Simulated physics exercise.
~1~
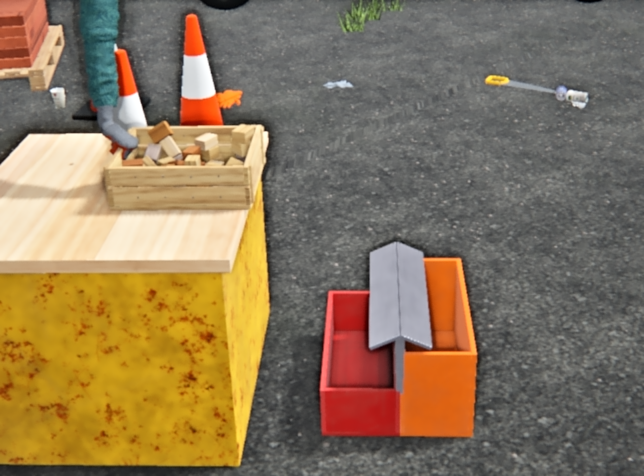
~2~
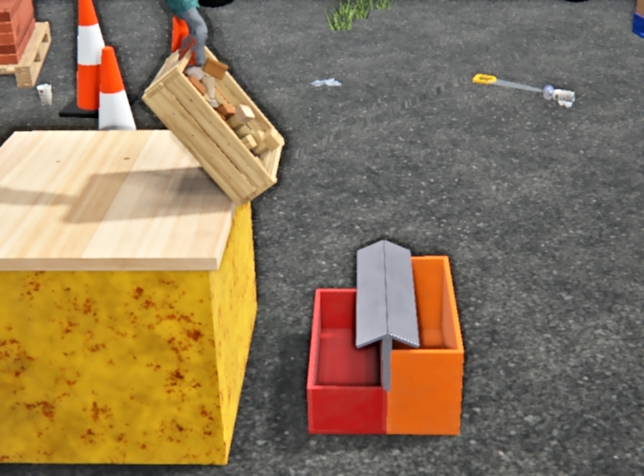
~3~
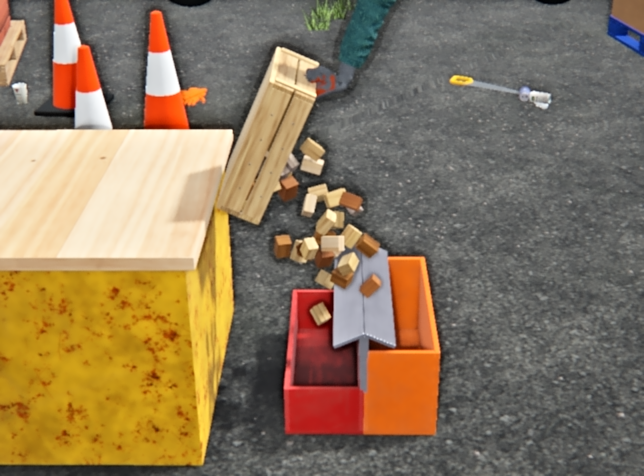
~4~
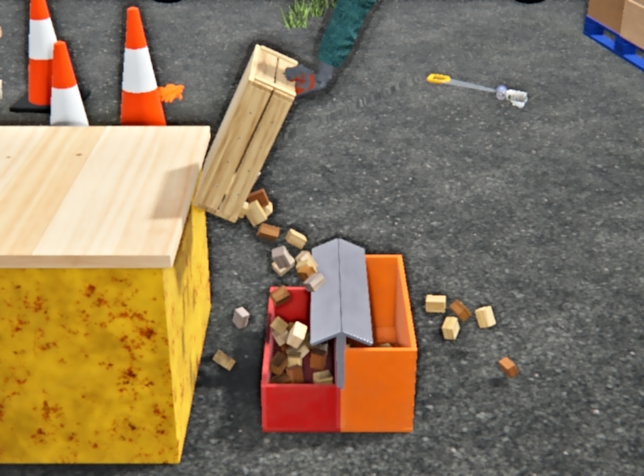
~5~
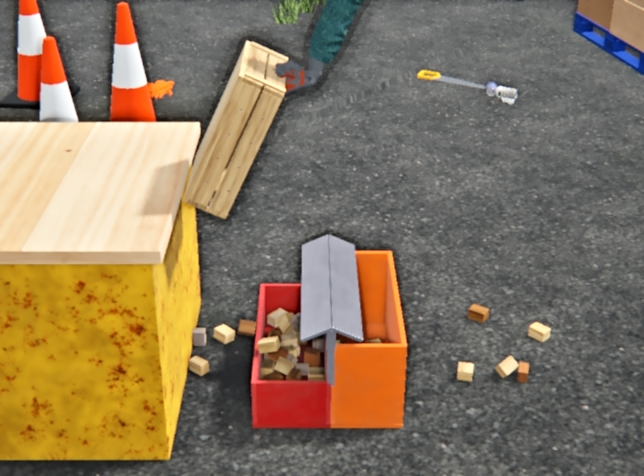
Wooden crate held by a green-sleeved arm tipping blocks off a bench, most landing in a red box, others scattering on asphalt.
